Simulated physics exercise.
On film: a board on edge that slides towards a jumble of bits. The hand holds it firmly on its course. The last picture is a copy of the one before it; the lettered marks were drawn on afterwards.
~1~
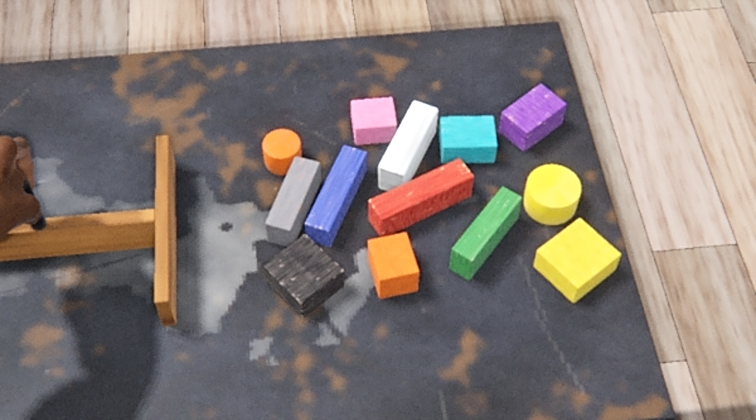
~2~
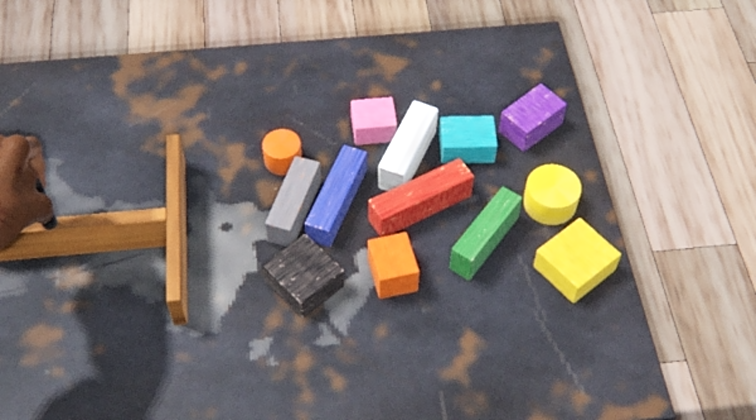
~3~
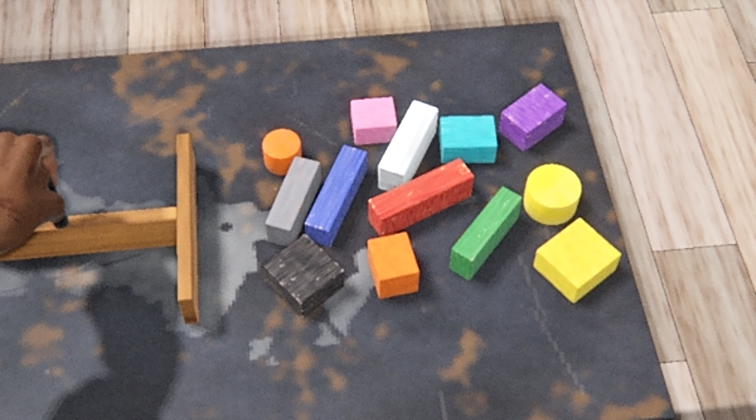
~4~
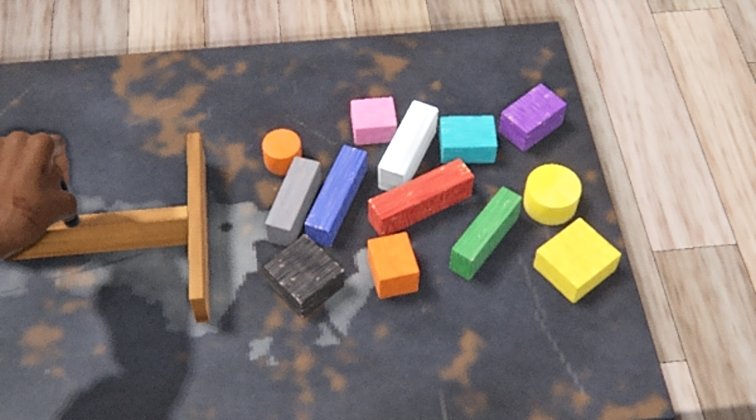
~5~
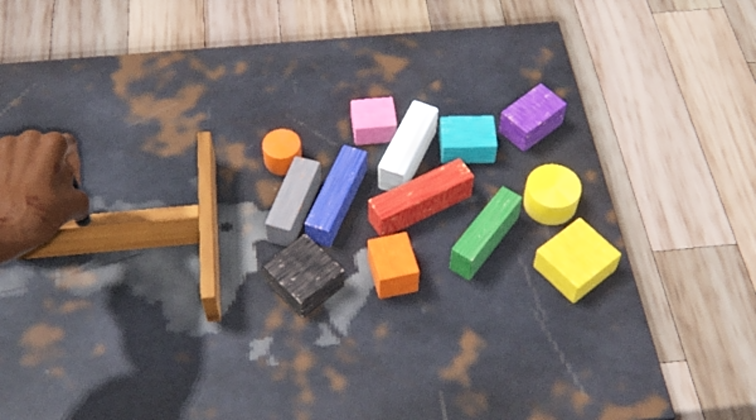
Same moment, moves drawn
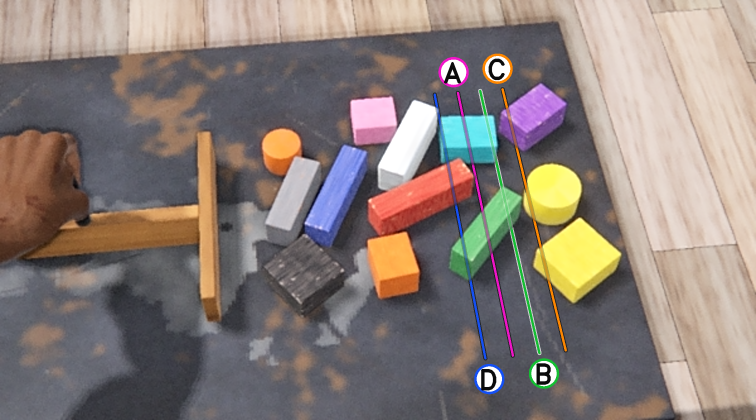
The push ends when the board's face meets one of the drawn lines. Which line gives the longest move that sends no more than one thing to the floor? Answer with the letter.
The farthest such stop is D.
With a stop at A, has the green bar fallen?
No.
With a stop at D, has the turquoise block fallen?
By then, no.
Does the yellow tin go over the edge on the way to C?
Yes.
On the copy, A at (483, 213); B at (507, 211); C at (531, 209); D at (458, 215).
On D. First, board (297, 202); black block (346, 278); orange tin (318, 148).
Then, board (389, 194); purple block (543, 116); green bar (514, 229).
Finally, board (455, 188); purple block over the edge; yellow block (632, 264); one fallen.
By contrast, A drops three; B drops four; C drops six.
